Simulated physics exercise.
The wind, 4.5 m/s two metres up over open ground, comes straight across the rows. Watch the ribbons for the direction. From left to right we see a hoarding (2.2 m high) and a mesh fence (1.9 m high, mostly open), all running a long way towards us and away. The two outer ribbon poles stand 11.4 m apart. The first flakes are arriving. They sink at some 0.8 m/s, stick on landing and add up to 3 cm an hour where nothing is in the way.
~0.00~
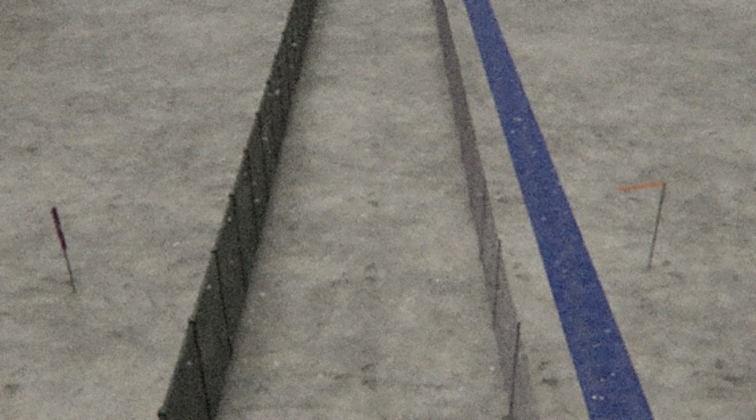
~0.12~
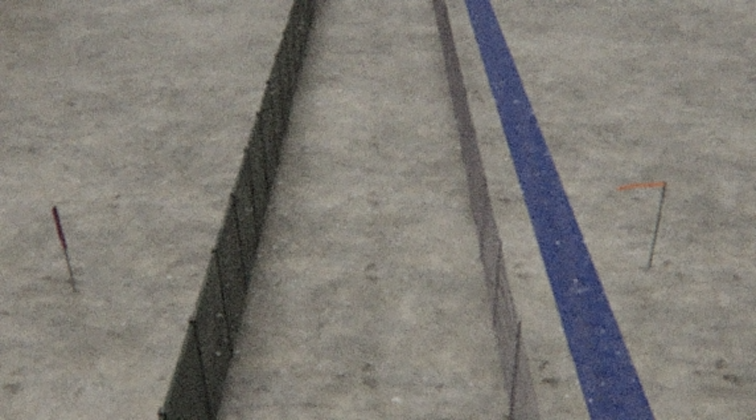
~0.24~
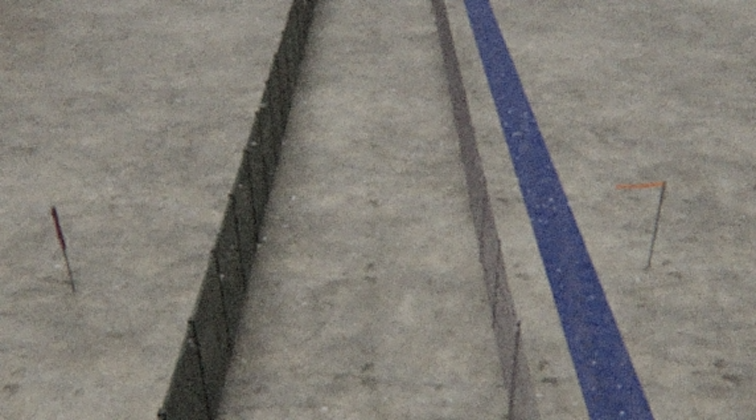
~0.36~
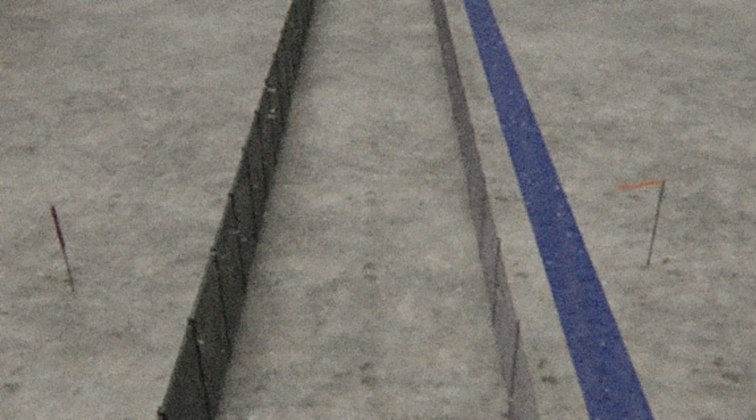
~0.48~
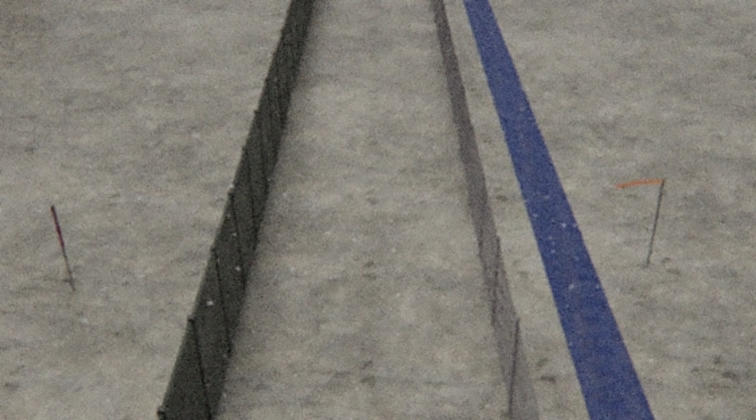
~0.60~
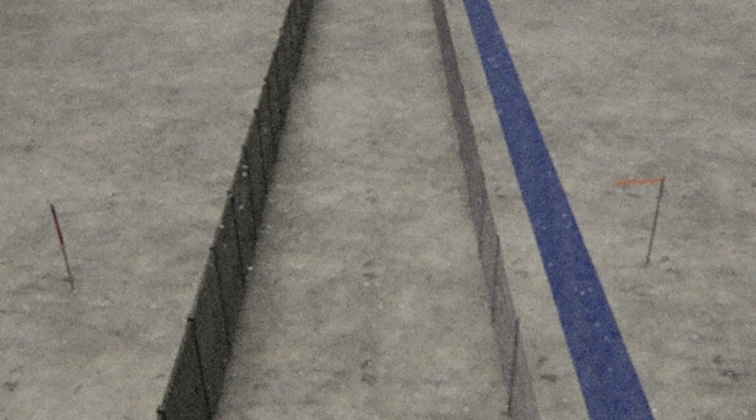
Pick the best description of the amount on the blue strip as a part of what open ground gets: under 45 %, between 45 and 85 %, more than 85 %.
The amount there is over 85 % of the open one.
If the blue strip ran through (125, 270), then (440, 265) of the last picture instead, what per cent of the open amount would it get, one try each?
In turn about 70 %, 110 %.
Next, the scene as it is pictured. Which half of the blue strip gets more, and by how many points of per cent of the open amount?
The right one, some 10 points more.
In 10 minutes the blue strip collects 5 mm against 5 mm in the open.
In 30 minutes the blue strip collects 15 mm against 15 mm in the open.
In 60 minutes the blue strip collects 30 mm against 30 mm in the open, so the blue strip has 99 % of the open amount; the left half of it has 95 %, the right half 104 %.
